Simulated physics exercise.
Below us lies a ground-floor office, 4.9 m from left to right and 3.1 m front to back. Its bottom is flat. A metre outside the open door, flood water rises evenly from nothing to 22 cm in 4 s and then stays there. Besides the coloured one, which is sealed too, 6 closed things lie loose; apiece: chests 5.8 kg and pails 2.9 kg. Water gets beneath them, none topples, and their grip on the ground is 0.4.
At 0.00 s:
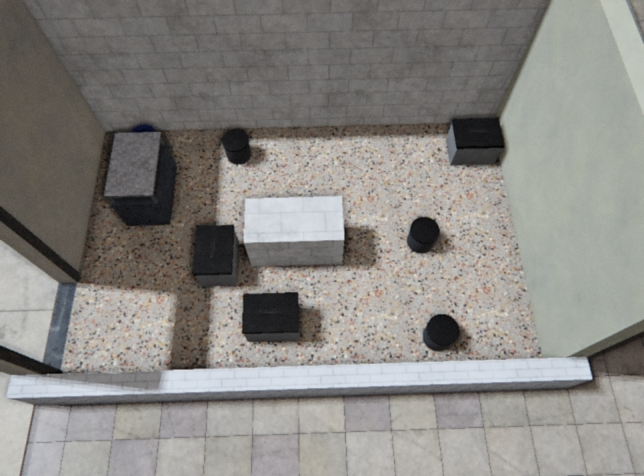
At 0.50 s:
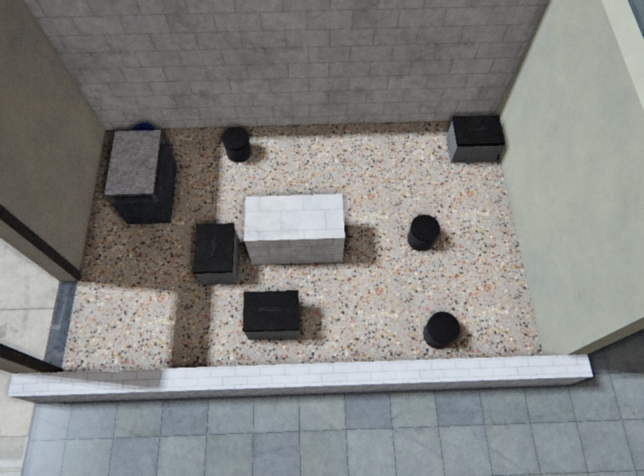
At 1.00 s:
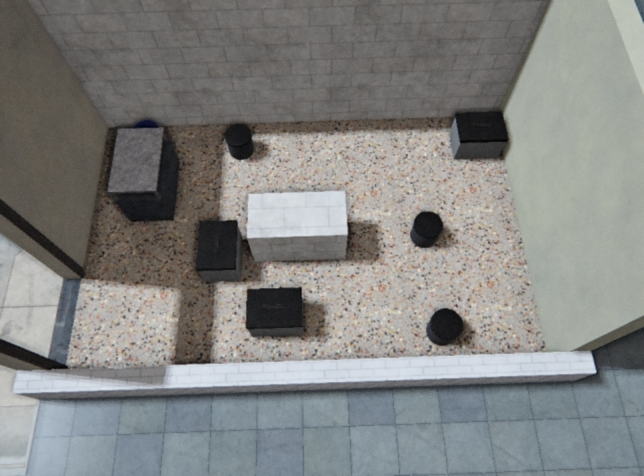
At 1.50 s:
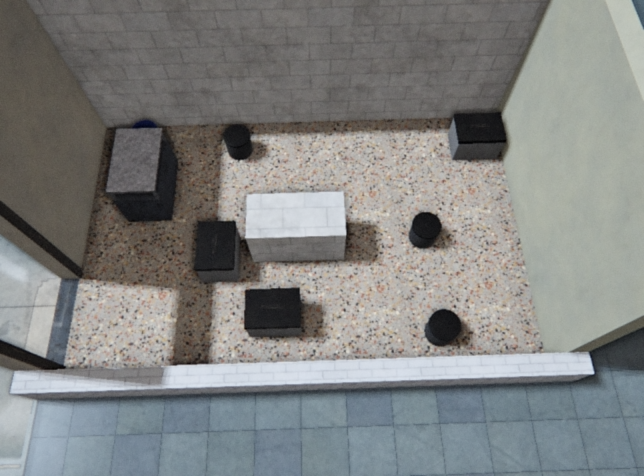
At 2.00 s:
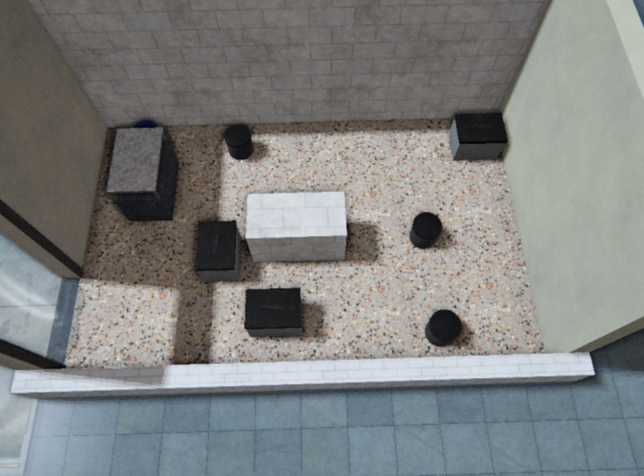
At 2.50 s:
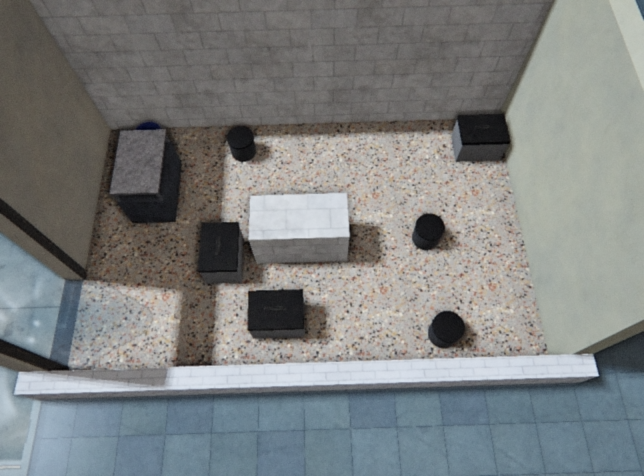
Water spread over the paving outside a small walled room seen from above, then began creeping in over the speckled floor at the left opening, while the dark boxes and round containers stayed put.
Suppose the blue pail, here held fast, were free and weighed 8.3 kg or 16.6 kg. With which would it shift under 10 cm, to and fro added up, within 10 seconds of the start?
I expect that the smaller load will do.
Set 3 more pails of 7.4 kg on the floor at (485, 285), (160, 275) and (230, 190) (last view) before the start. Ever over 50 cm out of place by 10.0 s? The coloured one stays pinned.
In that order: Over, past it, short of it.
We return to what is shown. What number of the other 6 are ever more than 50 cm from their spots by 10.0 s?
That makes 4.
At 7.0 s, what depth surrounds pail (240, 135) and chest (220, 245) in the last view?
Roughly 4 and 6 cm.
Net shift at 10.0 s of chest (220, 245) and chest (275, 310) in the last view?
In that order: 20 cm, 300 cm.
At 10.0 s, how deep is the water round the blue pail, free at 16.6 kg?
About 3 cm.
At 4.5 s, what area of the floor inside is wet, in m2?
About 5.0 m2.
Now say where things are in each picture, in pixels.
In the first picture, the blue pail at (143, 135), on the bottom; water covers 0.0 m2; 0 of 7 have shifted.
In the second picture, the blue pail at (143, 134) rests on the ground; water covers 0.0 m2; 0 of 7 have shifted.
In the third picture, the blue pail at (145, 131), on the bottom; water covers 0.0 m2; 0 of 7 have shifted.
In the fourth picture, the blue pail at (144, 131) rests on the ground; water covers 0.0 m2; 0 of 7 have shifted.
In the fifth picture, the blue pail at (145, 131) rests on the ground; 0.0 m2 under water; 0 of 7 have shifted.
In the sixth picture, the blue pail at (148, 133) rests on the ground; 0.5 m2 under water; 0 of 7 have shifted.
After 3.5 s the blue pail would be 0 cm from its start with 8.3 kg and 0 cm from its start with 16.6 kg; 0 cm of water round it then.
After 4.5 s the blue pail would be 0 cm from its start with 8.3 kg and 0 cm from its start with 16.6 kg; 0 cm of water round it then.
After 7.0 s the blue pail would be 0 cm from its start with 8.3 kg and 0 cm from its start with 16.6 kg; 1 cm of water round it then.
After 10.0 s the blue pail would be 0 cm from its start with 8.3 kg and 0 cm from its start with 16.6 kg; 3 cm of water round it then.
